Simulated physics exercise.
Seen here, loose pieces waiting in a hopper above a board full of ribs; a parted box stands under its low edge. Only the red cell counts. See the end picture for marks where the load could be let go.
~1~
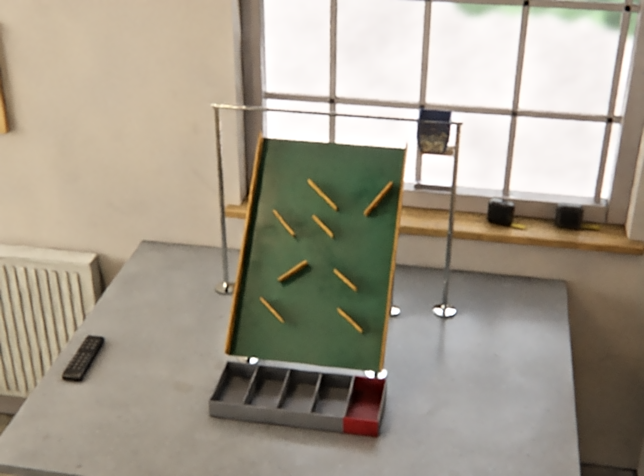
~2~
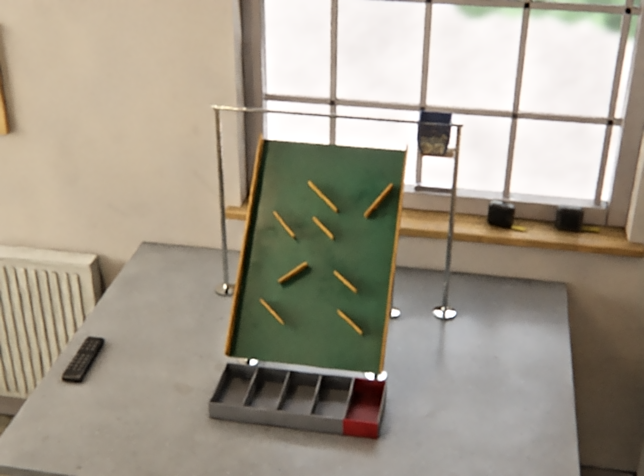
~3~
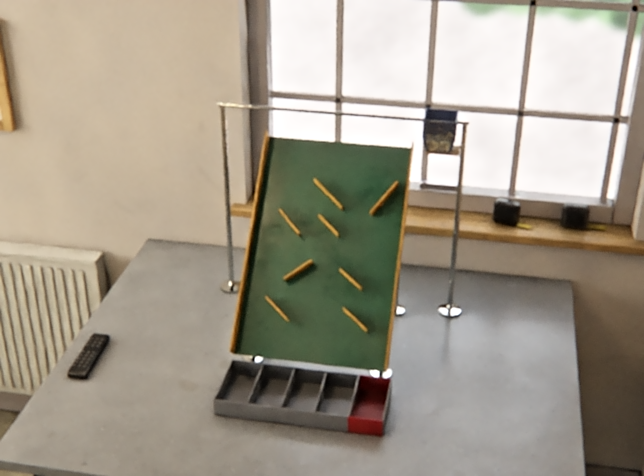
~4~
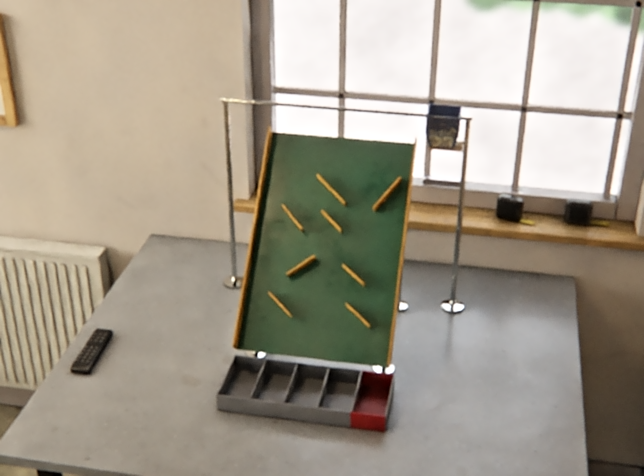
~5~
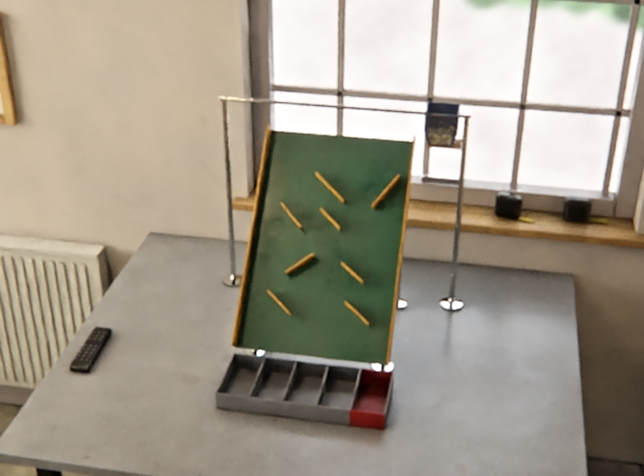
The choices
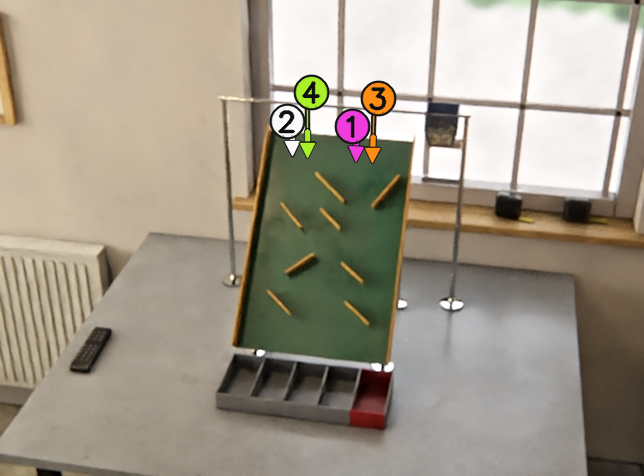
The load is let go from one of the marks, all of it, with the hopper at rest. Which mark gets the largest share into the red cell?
The answer is mark 1.
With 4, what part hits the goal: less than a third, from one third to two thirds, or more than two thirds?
Mark 4 gives less than a third.
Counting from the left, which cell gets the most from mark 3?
It is the fifth one.
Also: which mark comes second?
The answer is 3.
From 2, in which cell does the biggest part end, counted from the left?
The first.
On the marked copy, mark 1 meets the board at (356, 156); mark 2 meets the board at (292, 150); mark 3 meets the board at (372, 157); mark 4 meets the board at (307, 152).
Choosing 1, nearly all in the red cell, a stray few in other cells.
Choosing 2, a small part in the red cell, nearly all in other cells.
Choosing 3, about two thirds in the red cell, about a third in other cells.
Choosing 4, a small part in the red cell, most in other cells, a small part held on the board.
